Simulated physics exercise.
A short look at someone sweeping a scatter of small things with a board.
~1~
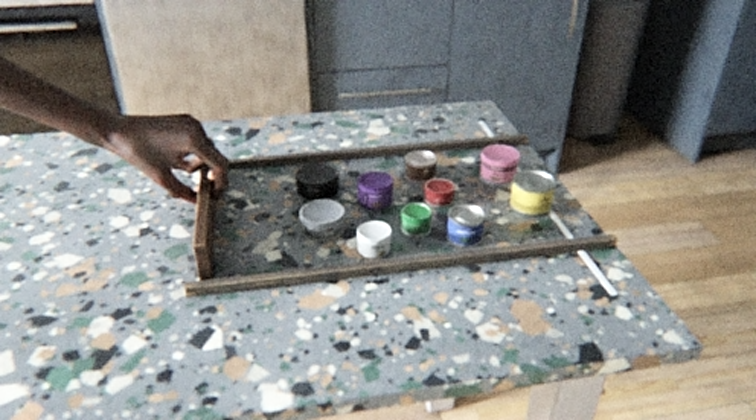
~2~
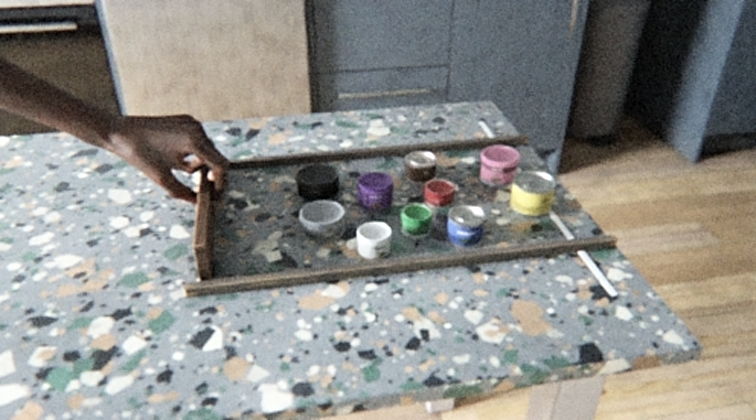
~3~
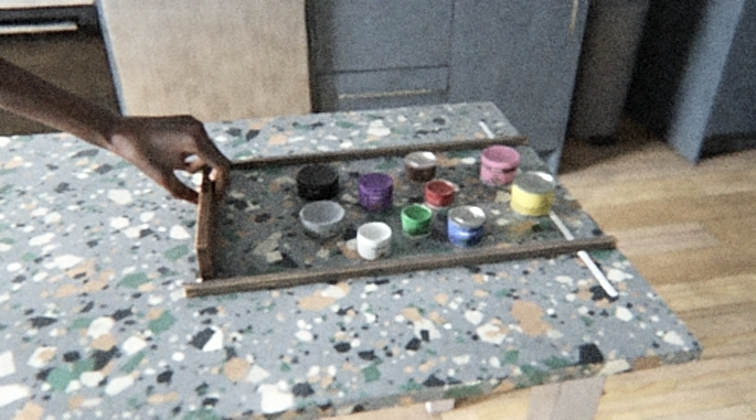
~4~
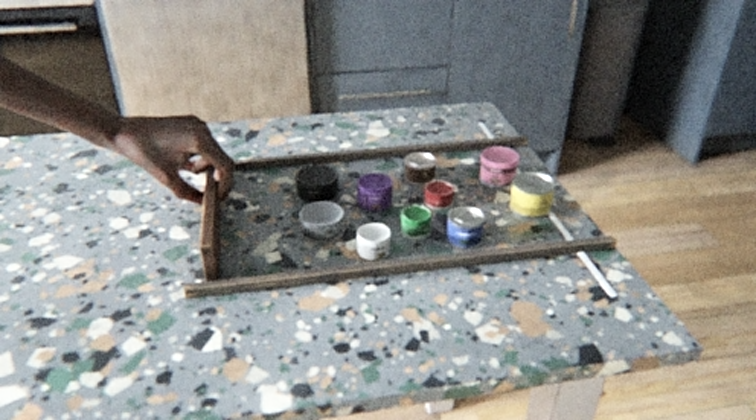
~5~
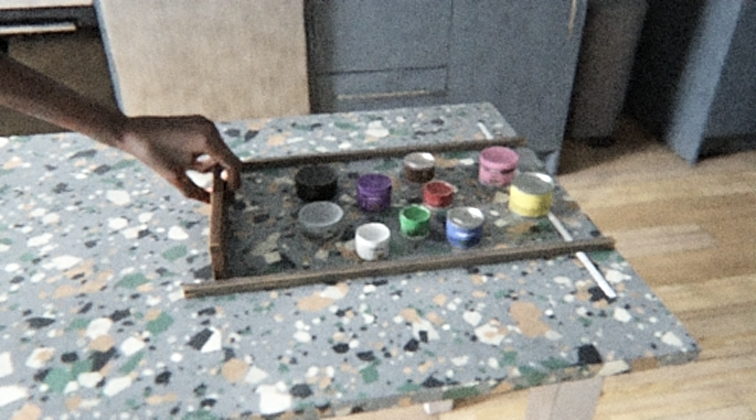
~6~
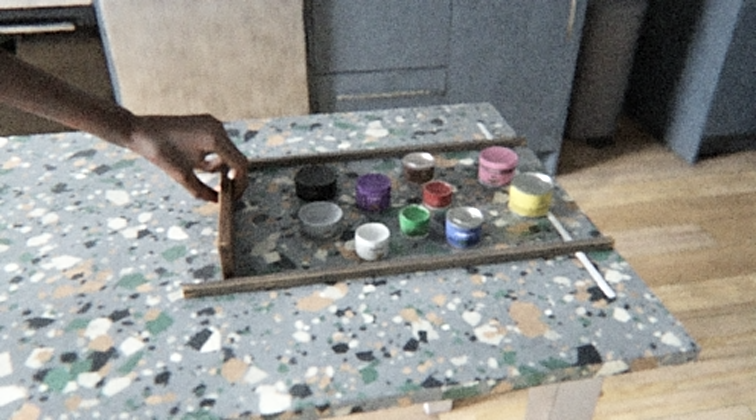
A hand at the left holds a small upright wooden board and slides it a short way to the right between two long wooden strips on a speckled, terrazzo-like tabletop, seen from above at an angle. Ahead of it sit small pots: black, purple, brown, pink and yellow, with grey, white, green, red and blue nearer. The pots stay in place, and the view barely shifts.
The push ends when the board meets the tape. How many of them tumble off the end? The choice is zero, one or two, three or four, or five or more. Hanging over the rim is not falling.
As it turns out, the number that fall off is five or more.
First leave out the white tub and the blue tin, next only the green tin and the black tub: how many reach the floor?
The counts: 4 and 4.
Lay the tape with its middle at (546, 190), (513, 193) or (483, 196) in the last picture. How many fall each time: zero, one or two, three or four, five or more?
Taking them in turn, more than four; 1 or 2; none.
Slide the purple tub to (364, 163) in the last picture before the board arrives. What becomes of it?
The purple tub survives.
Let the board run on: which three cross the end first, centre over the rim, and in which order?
The order is the yellow tin, then the pink tin, then the brown tin.
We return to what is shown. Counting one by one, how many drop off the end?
The count is 6.
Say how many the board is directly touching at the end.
The number is 4.
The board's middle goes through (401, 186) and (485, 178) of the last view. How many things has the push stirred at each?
8 and 10.
A little later, none off yet; yellow tin at rest near (530, 196); pink tin at rest near (498, 167); blue tin at rest near (464, 228).
Next, none off yet; yellow tin at rest near (530, 196); pink tin at rest near (498, 168); blue tin shifted about its own width near (510, 232).
When it is over, the number that fall off is five or more; down, green tin, brown tin, red tin, blue tin, pink tin and yellow tin.
